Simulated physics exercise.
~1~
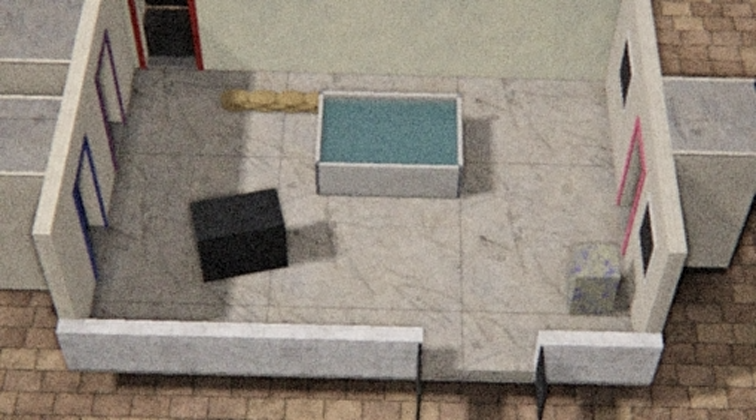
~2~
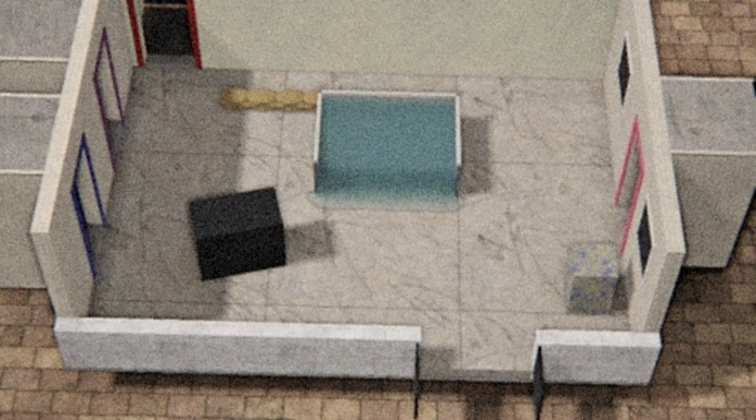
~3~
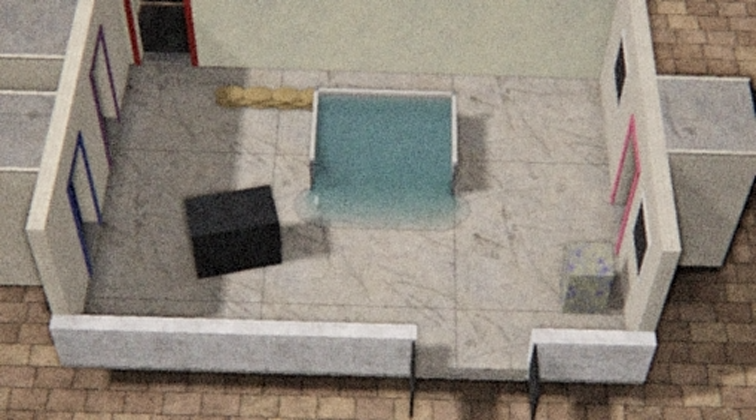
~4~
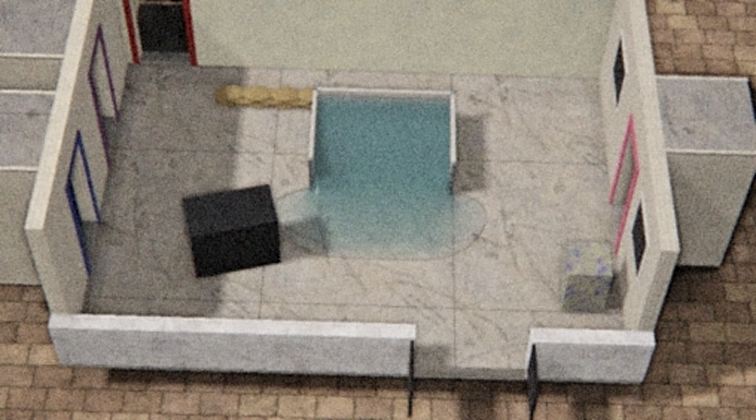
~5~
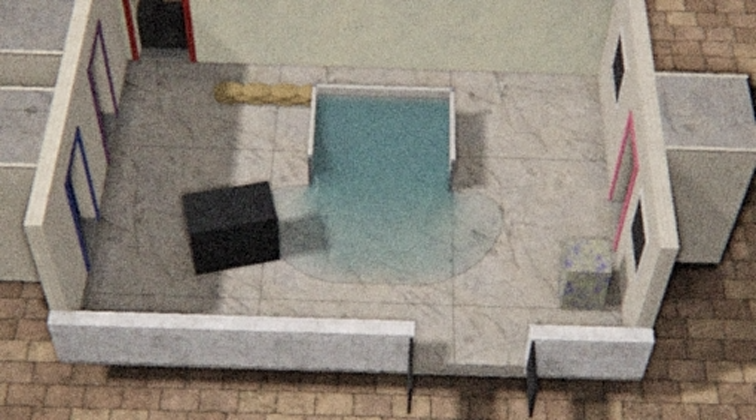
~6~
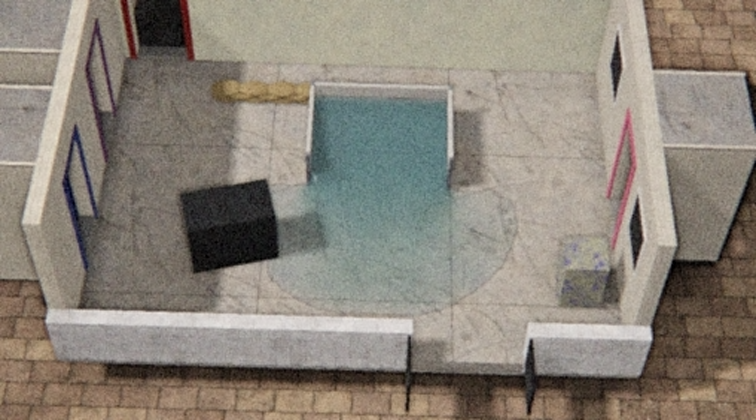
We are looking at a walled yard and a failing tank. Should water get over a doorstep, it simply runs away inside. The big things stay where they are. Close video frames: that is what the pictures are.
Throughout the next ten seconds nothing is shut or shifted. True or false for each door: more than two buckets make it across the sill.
Red door: False; purple door: False; blue door: False; pink door: False.
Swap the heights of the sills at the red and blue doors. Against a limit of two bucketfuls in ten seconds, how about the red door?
Result: Red door remains below the limit.
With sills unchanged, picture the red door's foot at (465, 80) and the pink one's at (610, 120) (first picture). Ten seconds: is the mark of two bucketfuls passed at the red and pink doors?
Red does not overflow; pink does not overflow.
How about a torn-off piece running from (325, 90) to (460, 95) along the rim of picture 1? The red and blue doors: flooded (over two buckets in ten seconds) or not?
The red door exceeds the limit and the blue door falls short.
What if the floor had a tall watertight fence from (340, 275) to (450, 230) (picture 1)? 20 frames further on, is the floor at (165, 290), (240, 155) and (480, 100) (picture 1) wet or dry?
Point by point: First submerged, second submerged, third not reached.
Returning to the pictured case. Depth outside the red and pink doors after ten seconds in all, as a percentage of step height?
Around 70 in a hundred for the first and 160 in a hundred for the second.
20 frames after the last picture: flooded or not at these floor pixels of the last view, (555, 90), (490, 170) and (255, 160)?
First spared, then spared, then spared.
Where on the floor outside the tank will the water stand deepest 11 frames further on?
Pointing at (336, 344).
A moment on, water covers 30 % of the floor; the red door not reached, the purple door not reached, the blue door not reached, the pink door not reached.
Next, water covers 35 % of the floor; the red door not reached, the purple door not reached, the blue door not reached, the pink door not reached.
Then, water covers 45 % of the floor; the red door not reached, the purple door not reached, the blue door wet at the sill, nothing in, the pink door wet at the sill, nothing in.
Later, water covers 70 % of the floor; the red door wet at the sill, nothing in, the purple door wet at the sill, nothing in, the blue door under two buckets in, the pink door wet at the sill, nothing in.
In the end, water covers 95 % of the floor; the red door under two buckets in, the purple door wet at the sill, nothing in, the blue door under two buckets in, the pink door under two buckets in.
